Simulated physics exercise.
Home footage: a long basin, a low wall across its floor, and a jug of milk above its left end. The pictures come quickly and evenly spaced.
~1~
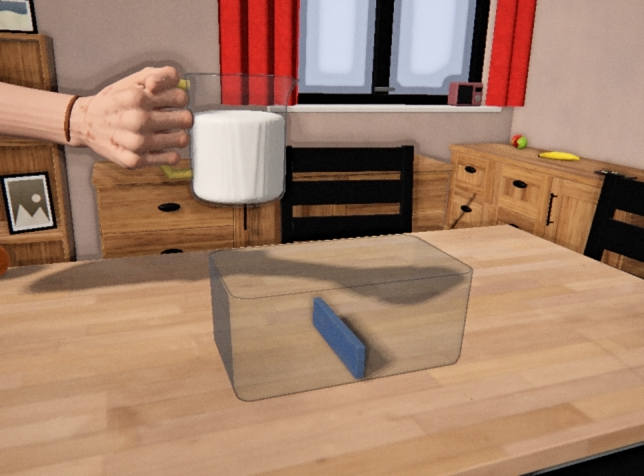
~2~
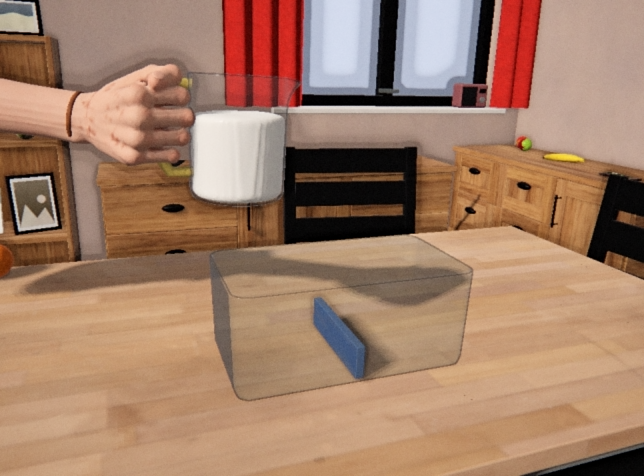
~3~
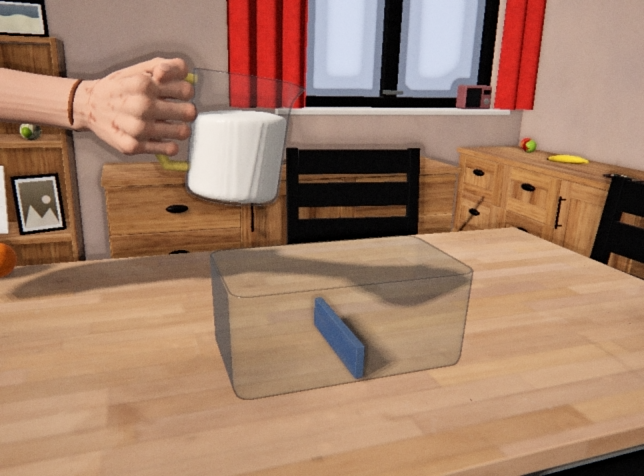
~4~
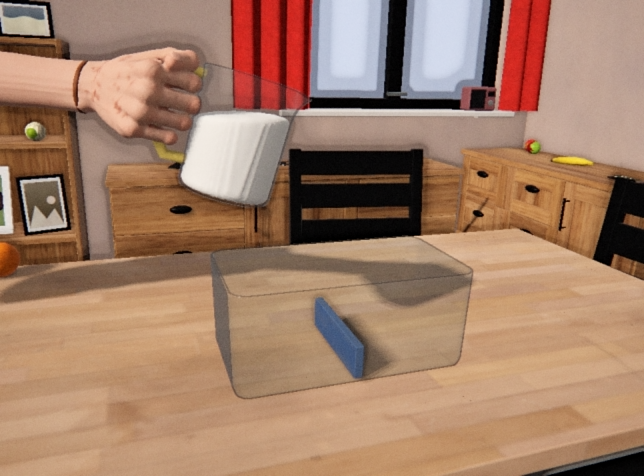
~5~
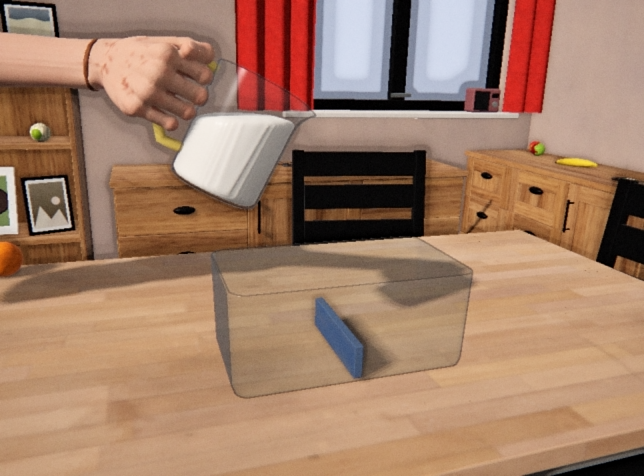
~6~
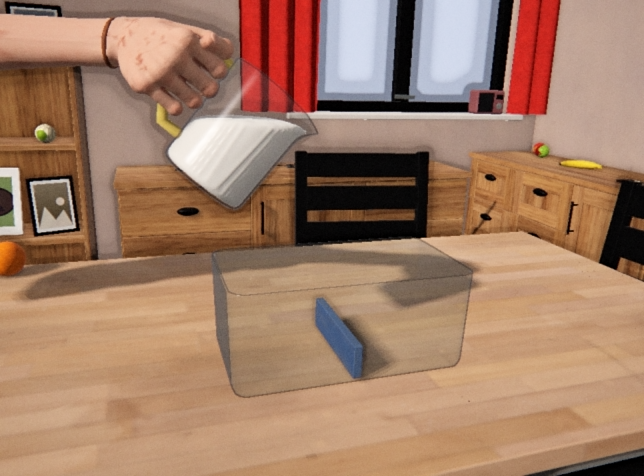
A hand tilting a clear jug of milk steadily rightward above a transparent basin with a low blue wall inside.
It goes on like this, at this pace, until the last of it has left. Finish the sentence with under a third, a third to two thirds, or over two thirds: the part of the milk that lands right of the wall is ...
It is over two thirds.
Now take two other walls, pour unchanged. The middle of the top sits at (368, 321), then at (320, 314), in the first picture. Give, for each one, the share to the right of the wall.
First try: Roughly 5 per cent; second try: 95 per cent.
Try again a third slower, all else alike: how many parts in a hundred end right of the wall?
I'd estimate about 80 percent ends up there.
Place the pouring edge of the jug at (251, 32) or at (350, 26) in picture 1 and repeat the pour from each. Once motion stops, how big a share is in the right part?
First place gives some 10 %, second place some 65 %.
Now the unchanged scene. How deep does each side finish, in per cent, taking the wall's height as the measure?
On the left it's around 10 per cent; on the right, 60 per cent.
A moment on, the jug is tipped on its side and 68 per cent is still to pour, 0 is left of the wall and 8 right of it.
Next, the jug is tipped right over and 20 per cent is still to pour, 6 is left of the wall and 55 right of it.
Then the jug is tipped right over and 4 per cent is still to pour, 12 is left of the wall and 78 right of it.
Later the jug is tipped right over and 0 per cent is still to pour, 15 is left of the wall and 82 right of it.
At rest 16 per cent lies left of the wall, 82 right of it and 2 outside.
